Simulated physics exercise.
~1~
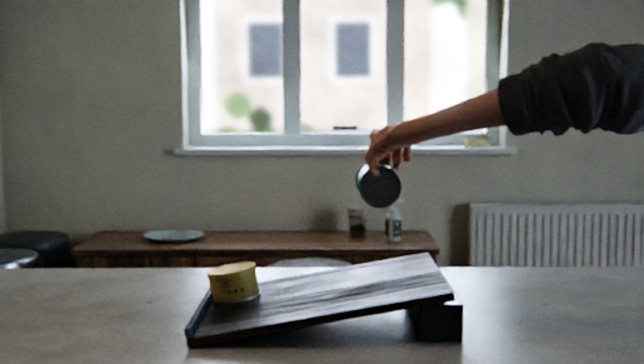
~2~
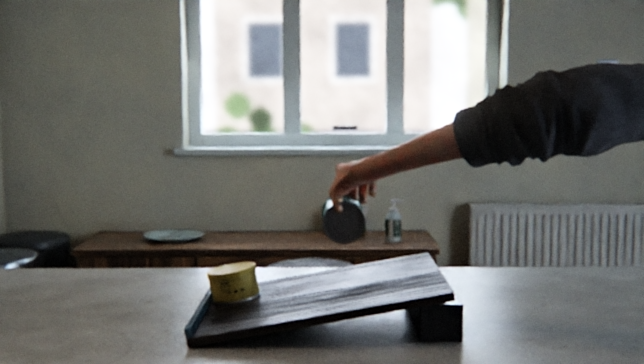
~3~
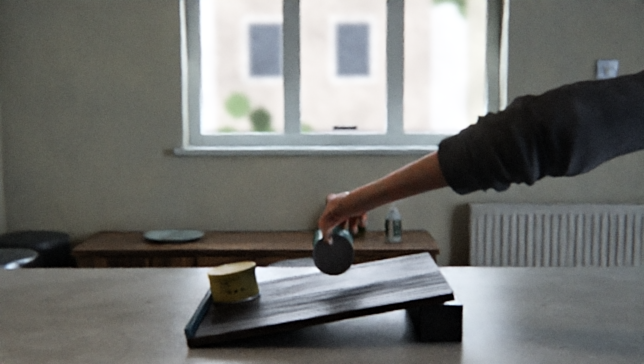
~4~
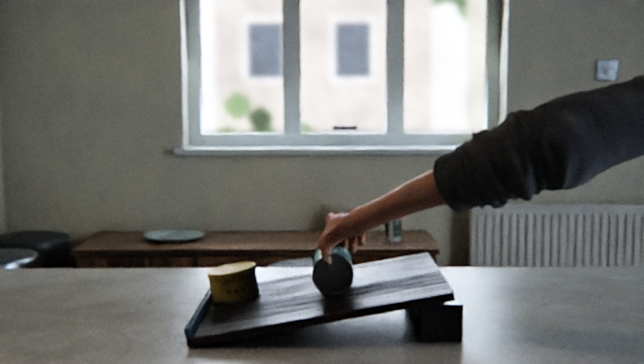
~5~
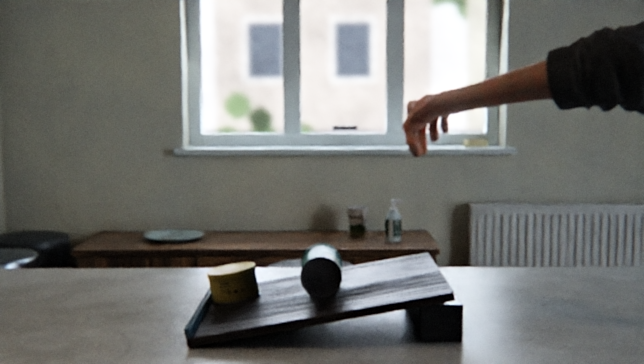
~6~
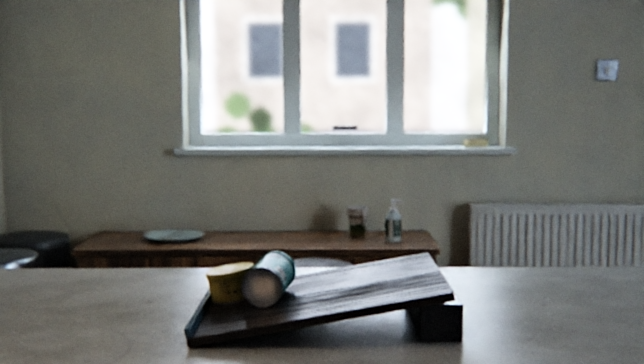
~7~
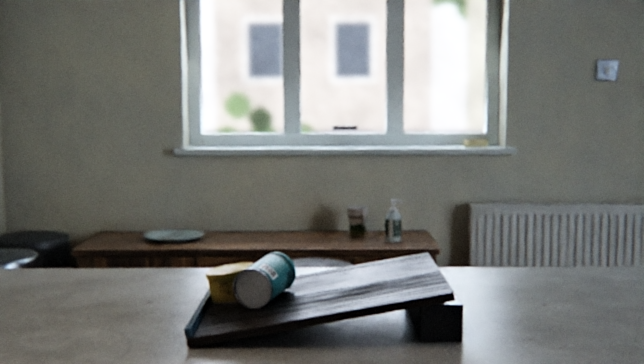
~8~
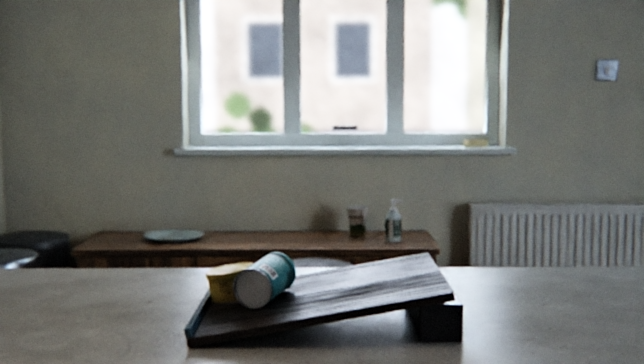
A hand sets a turquoise tin on a sloping board, and it rolls down against a yellow tub.
